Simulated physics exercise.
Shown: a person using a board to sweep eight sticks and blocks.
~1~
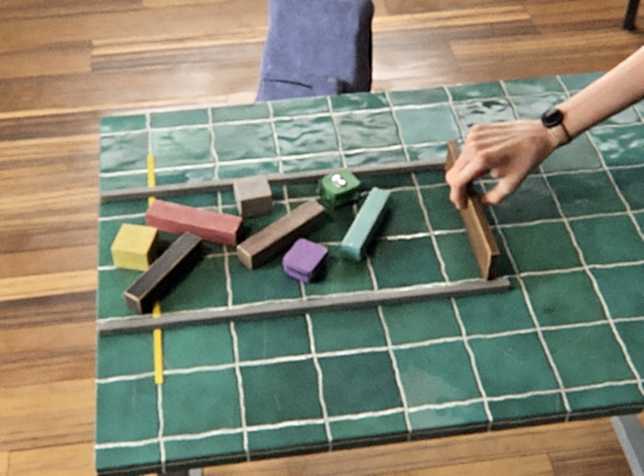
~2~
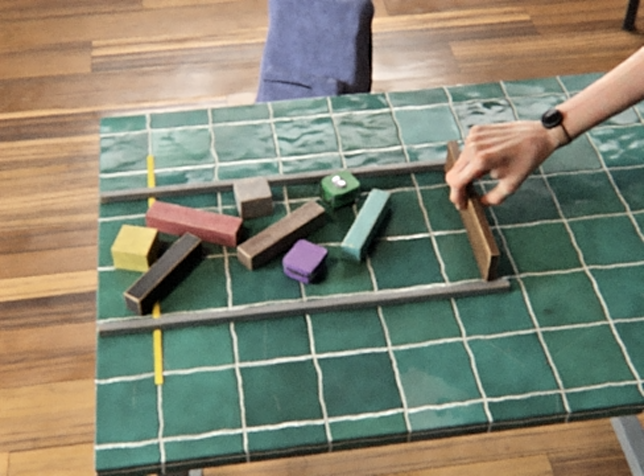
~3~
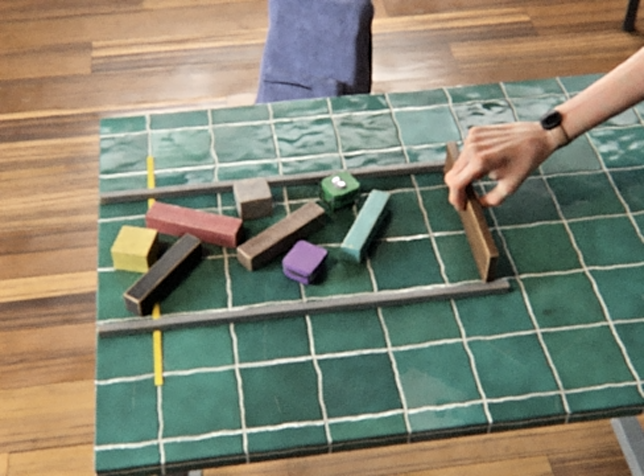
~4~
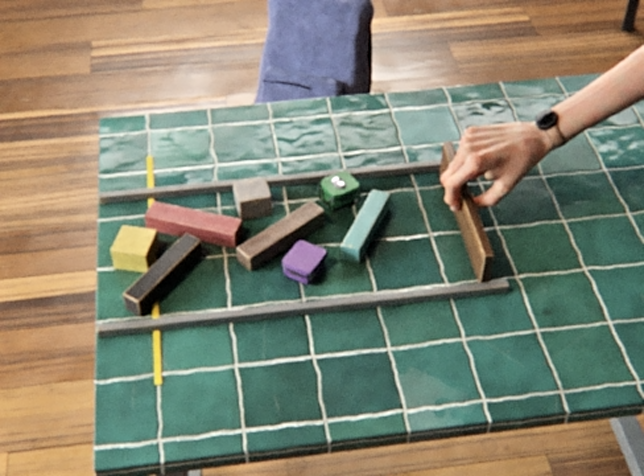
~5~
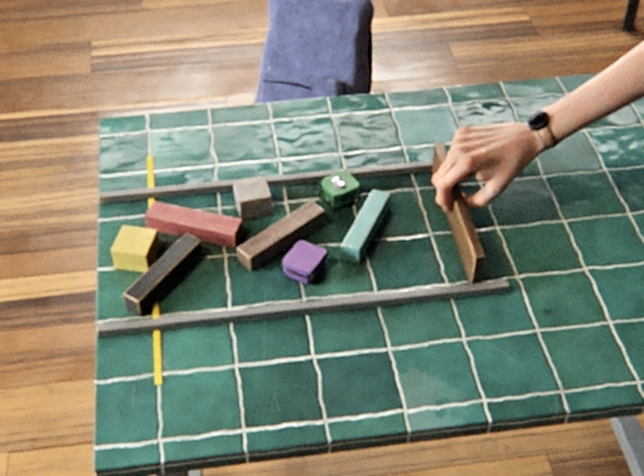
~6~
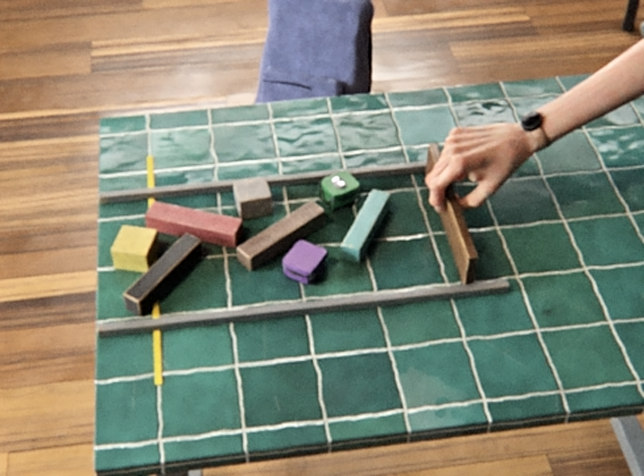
In the video, a hand holds a wooden board upright between two grey rails on a green tiled table, then slides it slightly left toward colourful sticks and blocks, which stay still near a strip of yellow tape.
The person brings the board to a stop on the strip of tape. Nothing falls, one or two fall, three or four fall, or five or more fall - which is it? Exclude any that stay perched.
Watch it: A handful - three or four - go plunging down.
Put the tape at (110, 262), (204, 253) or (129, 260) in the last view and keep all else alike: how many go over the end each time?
Try 1: 7; try 2: 0; try 3: 5.
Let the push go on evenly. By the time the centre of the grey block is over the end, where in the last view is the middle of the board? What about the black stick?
I reckon its middle sits around (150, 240) and then around (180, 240).
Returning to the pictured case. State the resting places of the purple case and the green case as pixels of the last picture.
In the last picture the purple case sits around (118, 293) and the green case around (136, 204).
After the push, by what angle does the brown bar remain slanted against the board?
Roughly 25°.
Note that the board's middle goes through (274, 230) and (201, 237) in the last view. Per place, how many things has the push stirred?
First 6 and then 8.
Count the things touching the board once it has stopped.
In contact: 2.
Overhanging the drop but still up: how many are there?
Count of overhanging things: 2.
Soon after, none off yet; yellow block at rest near (136, 249); black stick at rest near (164, 274); red bar at rest near (194, 225).
After that, none off yet; yellow block at rest near (136, 249); black stick at rest near (164, 274); red bar displaced a little near (179, 224).
And then, none off yet; yellow block displaced about its own width near (101, 247); black stick displaced a little near (113, 274); red bar displaced about its own width near (108, 222).
In the end, the number that fall off is three or four; gone, red bar, black stick and yellow block.
